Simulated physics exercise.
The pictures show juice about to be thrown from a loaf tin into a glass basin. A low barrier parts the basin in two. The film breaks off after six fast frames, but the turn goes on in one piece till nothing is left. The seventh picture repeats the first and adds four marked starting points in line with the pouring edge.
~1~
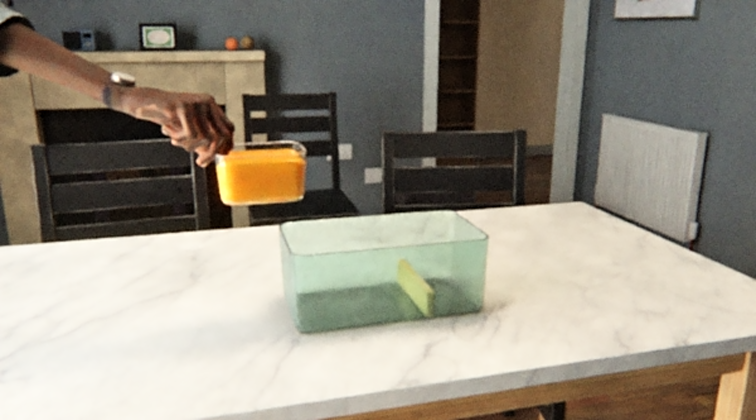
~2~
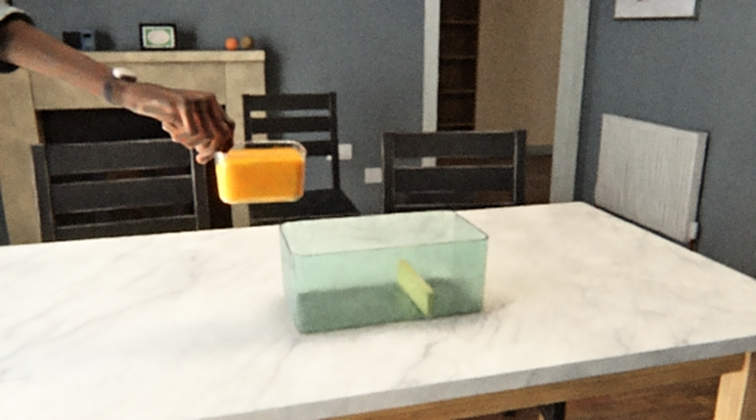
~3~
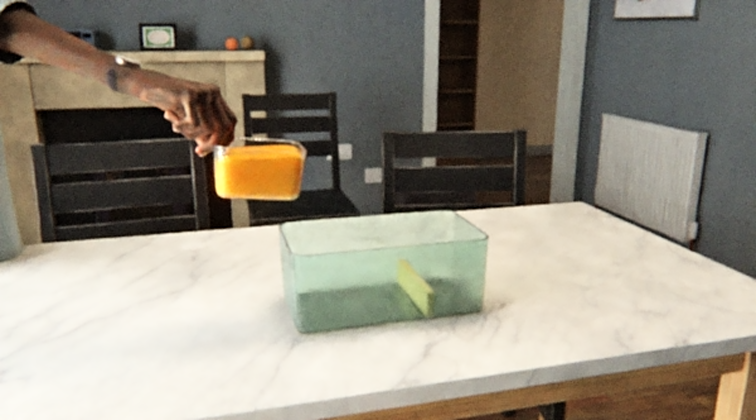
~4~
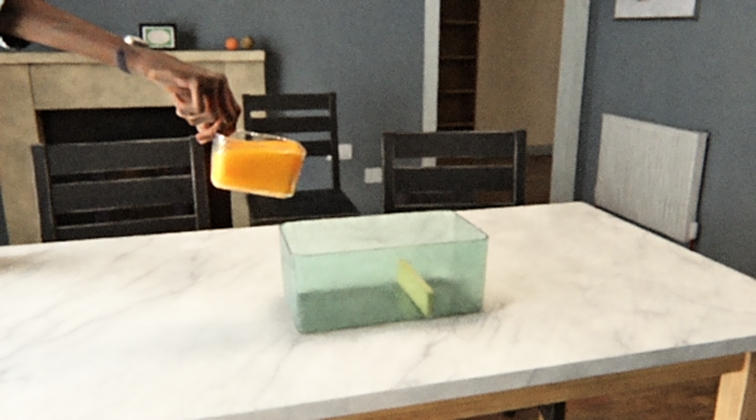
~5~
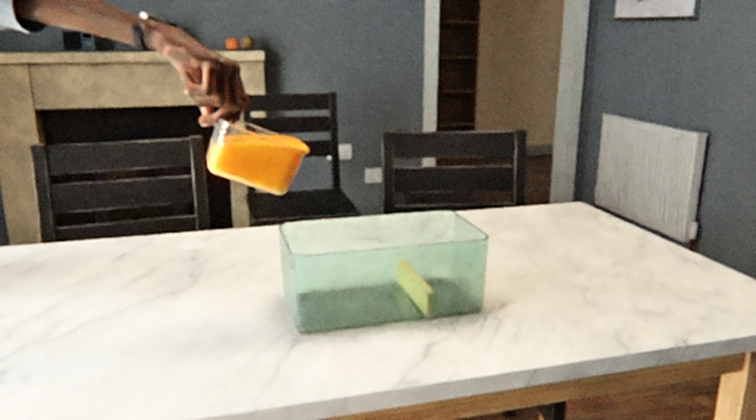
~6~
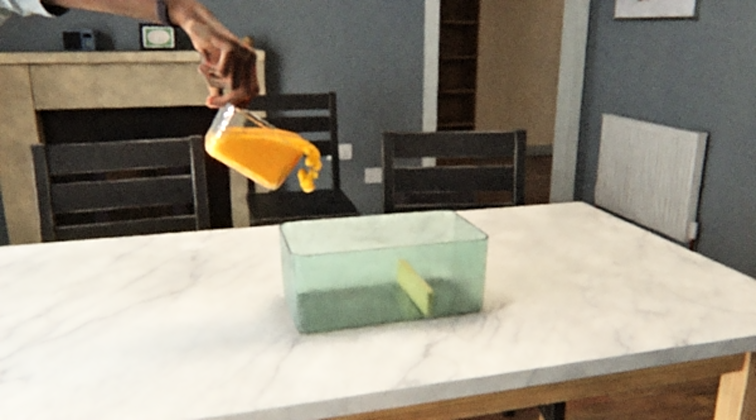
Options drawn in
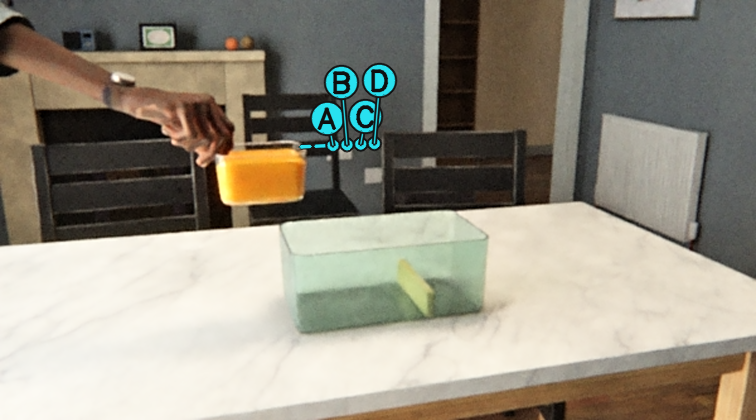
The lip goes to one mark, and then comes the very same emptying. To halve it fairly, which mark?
Take B.
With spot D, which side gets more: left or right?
The right side.
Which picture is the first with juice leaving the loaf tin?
Picture 5.
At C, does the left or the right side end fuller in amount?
More ends on the right.
On the marked copy, A at (333, 145); B at (346, 144); C at (360, 144); D at (374, 143).
Choosing A, about 82 % ends left of the wall and 17 % right of it.
Choosing B, about 46 % ends left of the wall and 53 % right of it.
Choosing C, about 23 % ends left of the wall and 76 % right of it.
Choosing D, about 14 % ends left of the wall and 85 % right of it.
